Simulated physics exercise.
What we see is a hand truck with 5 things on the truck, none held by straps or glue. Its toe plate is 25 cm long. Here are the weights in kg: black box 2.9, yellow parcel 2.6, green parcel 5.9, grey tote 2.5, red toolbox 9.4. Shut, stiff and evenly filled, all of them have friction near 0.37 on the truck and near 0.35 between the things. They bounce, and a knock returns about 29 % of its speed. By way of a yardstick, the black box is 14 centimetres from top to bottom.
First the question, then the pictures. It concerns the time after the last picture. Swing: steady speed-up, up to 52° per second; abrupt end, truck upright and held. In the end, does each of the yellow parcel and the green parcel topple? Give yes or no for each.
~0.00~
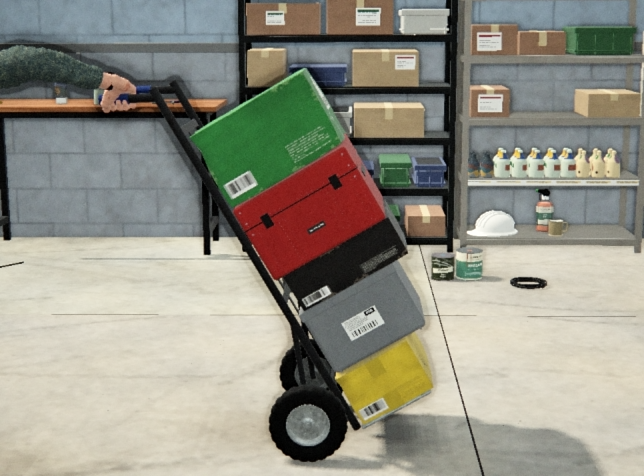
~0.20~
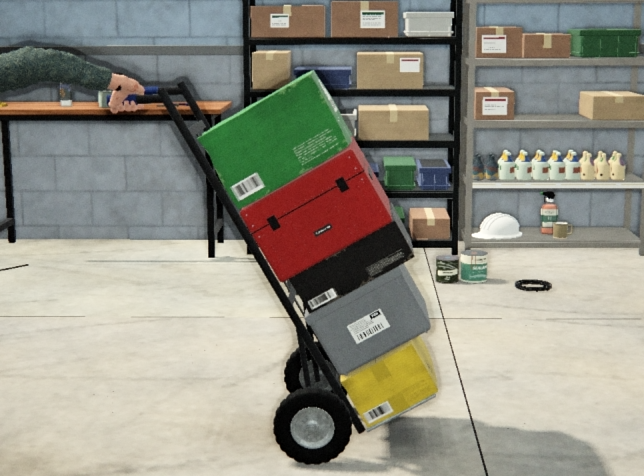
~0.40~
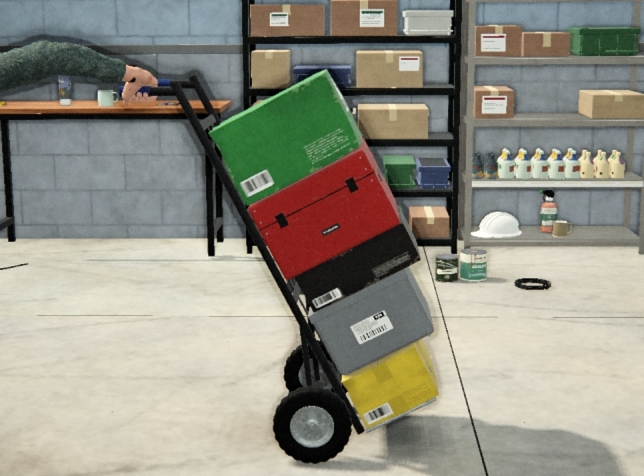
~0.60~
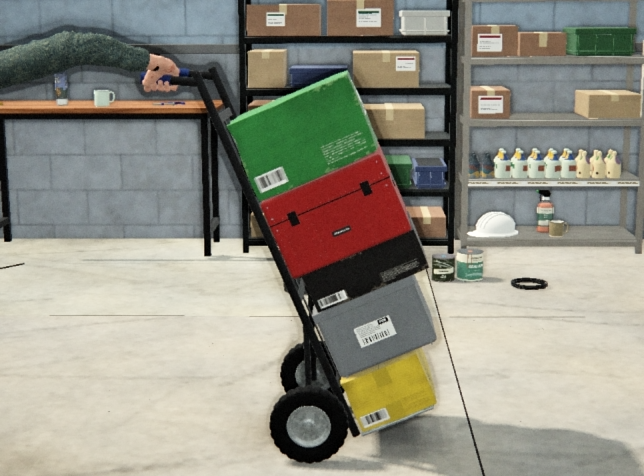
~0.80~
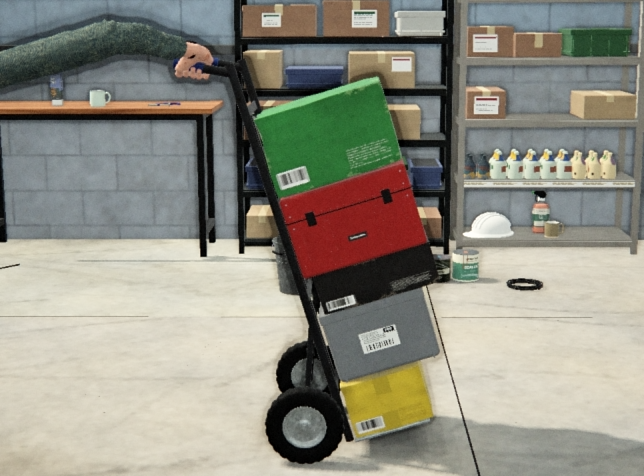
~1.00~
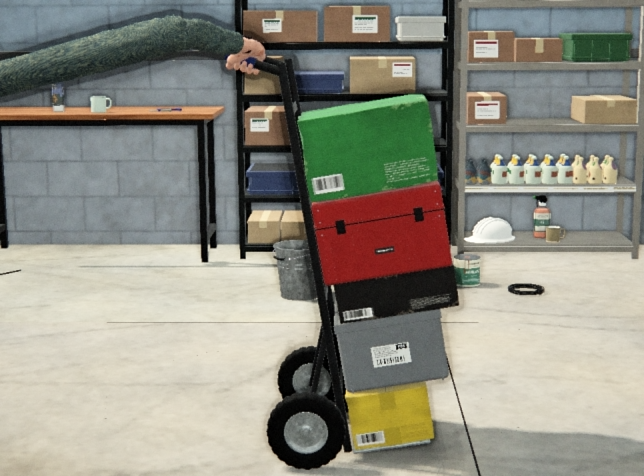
Yellow parcel: Yes, it topples; green parcel: Yes, it topples.
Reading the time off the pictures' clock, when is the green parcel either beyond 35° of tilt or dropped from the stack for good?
Near 1.7 s on the clock.
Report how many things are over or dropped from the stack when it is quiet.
Total: 5.
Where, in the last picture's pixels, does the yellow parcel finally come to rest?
Around (453, 403).
By 1.80 s, truck upright; green parcel and red toolbox now dropped from the stack; yellow parcel rocked 33° off its seat near (408, 397); black box rocked 33° off its seat.
By 2.20 s, truck upright; black box and grey tote now dropped from the stack; yellow parcel on its side near (455, 401).
When it is over (3.5 s), dropped from the stack and tipped over, black box, green parcel, grey tote and red toolbox; lying over on the truck, yellow parcel. End places, in pixels of the last picture, yellow parcel near (453, 403).
